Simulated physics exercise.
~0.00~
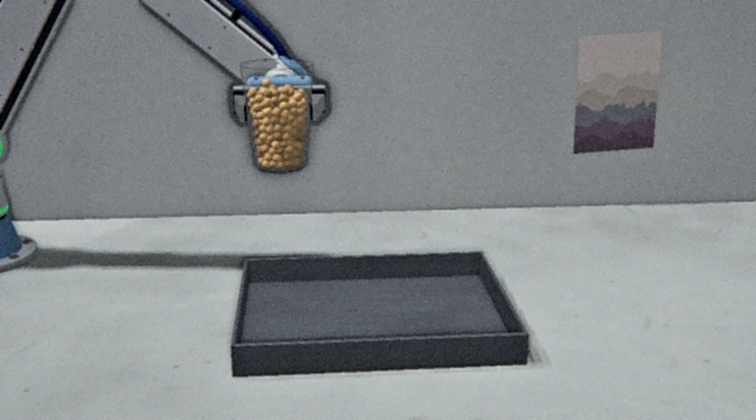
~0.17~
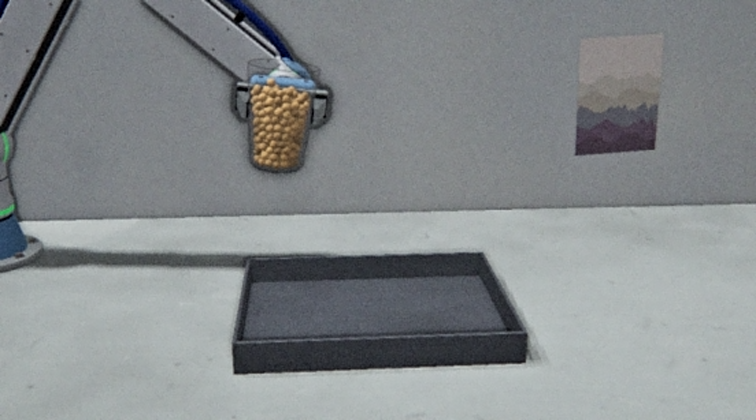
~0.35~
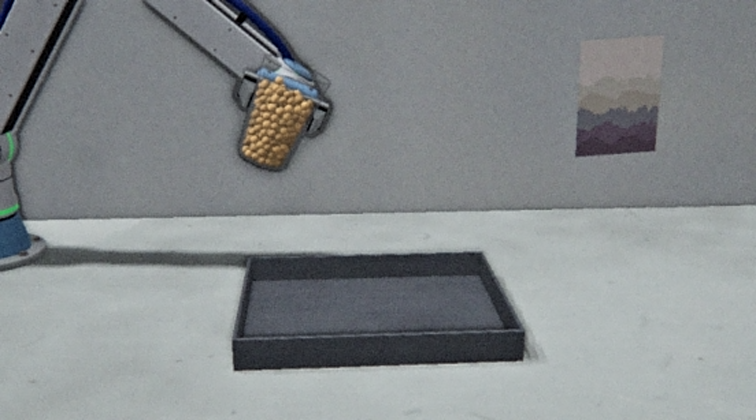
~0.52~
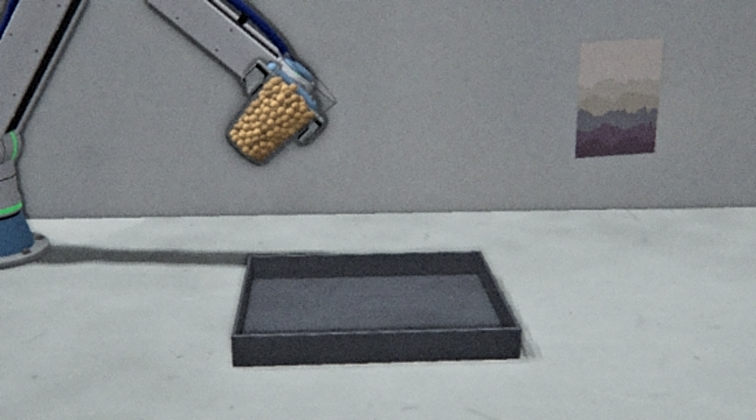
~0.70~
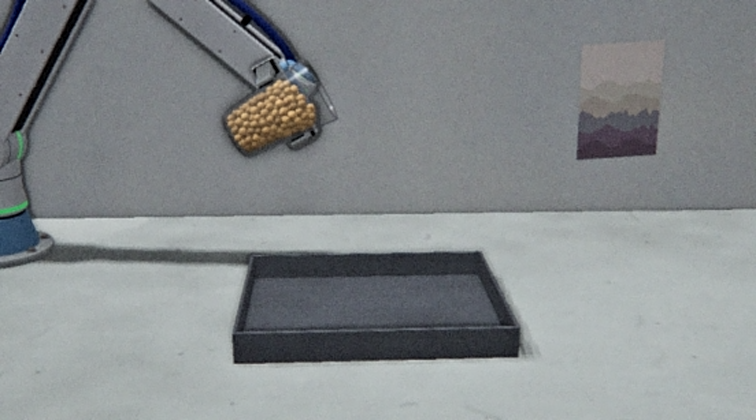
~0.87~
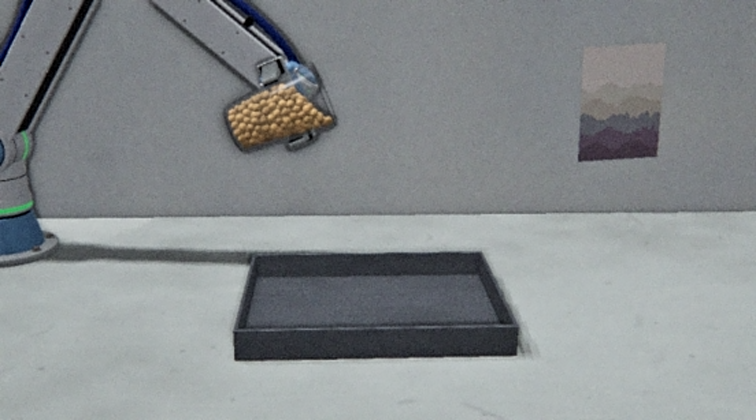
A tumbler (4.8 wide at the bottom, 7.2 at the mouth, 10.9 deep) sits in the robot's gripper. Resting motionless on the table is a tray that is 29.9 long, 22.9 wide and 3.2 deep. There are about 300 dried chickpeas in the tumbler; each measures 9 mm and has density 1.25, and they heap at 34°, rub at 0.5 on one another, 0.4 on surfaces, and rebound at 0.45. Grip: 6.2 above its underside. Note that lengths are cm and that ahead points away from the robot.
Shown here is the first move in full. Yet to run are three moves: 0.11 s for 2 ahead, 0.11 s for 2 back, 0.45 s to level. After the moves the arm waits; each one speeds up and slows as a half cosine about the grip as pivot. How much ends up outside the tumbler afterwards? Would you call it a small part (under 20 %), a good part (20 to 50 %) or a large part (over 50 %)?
I'd call it a small part.
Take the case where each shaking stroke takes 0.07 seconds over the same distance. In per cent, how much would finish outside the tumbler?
Estimate: Near 15 per cent.
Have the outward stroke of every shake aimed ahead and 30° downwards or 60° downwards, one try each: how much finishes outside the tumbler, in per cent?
Try one gives about 0 in a hundred, try two about 0 in a hundred.
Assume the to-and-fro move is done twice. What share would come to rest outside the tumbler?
It would come to about 10 %.
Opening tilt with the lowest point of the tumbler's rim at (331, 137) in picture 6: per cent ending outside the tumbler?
I'd put it at roughly 25 %.
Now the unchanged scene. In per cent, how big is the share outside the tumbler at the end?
5 per cent, more or less.
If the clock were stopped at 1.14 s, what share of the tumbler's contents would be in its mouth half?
That share comes to roughly 45 percent.
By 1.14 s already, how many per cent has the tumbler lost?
Roughly 5 percent is out.
After 1.14 s, tilted 66° forward, highest piece 26 above the table; 287 in the tumbler, 11 in flight or on a rim.
After 1.41 s, tilted 14° forward, highest piece 29 above the table; 282 in the tumbler, 15 in the tray, 1 in flight or on a rim.
After 1.74 s, level, highest piece 29 above the table; 282 in the tumbler, 16 in the tray.
After 2.79 s, level, highest piece 29 above the table; 282 in the tumbler, 16 in the tray.
At rest, 282 in the tumbler, 16 in the tray. That is 5 % outside the tumbler.
